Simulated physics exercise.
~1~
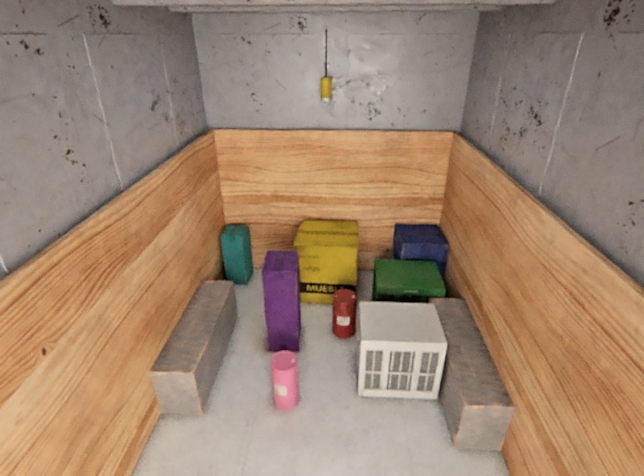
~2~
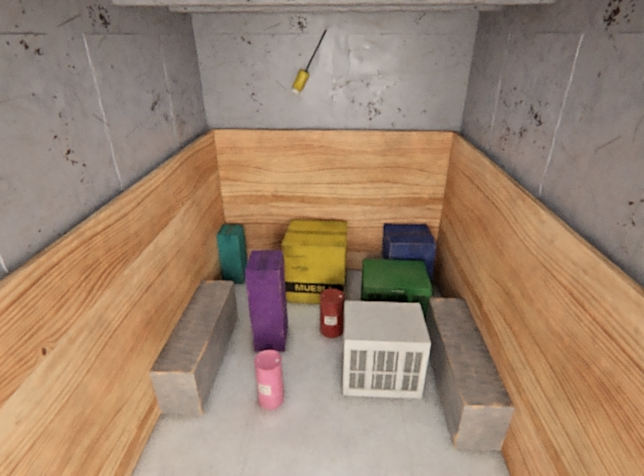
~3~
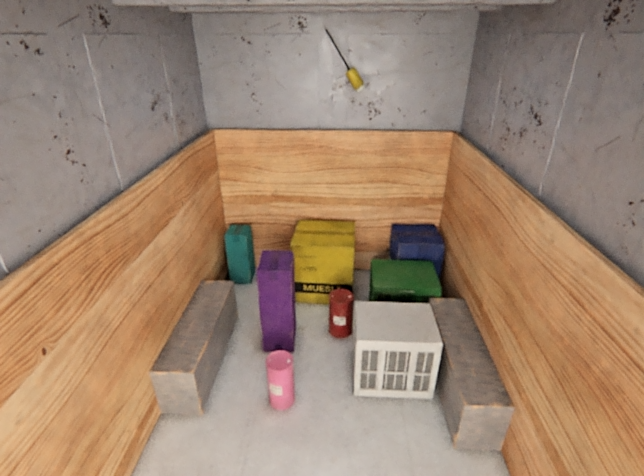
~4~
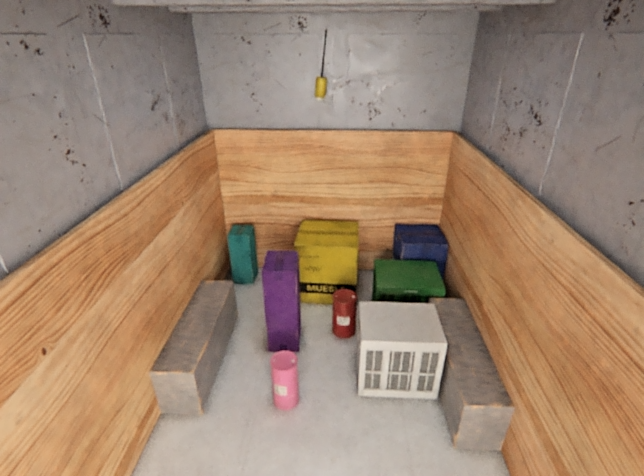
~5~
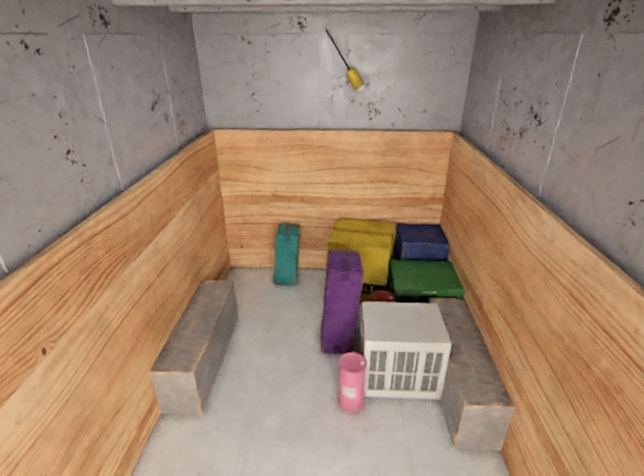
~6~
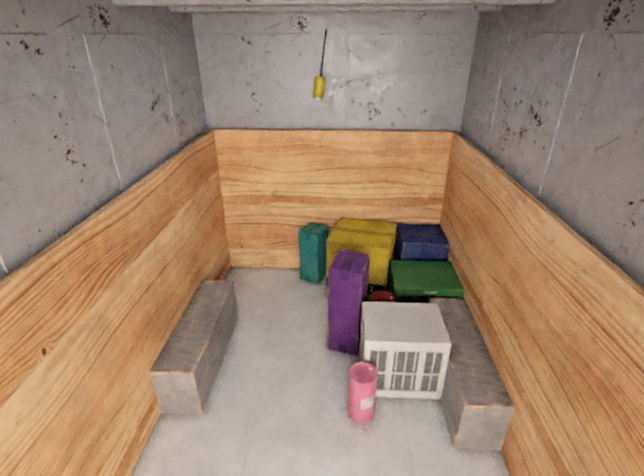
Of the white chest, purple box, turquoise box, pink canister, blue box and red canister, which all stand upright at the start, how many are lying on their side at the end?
None of them are lying on their side at the end.
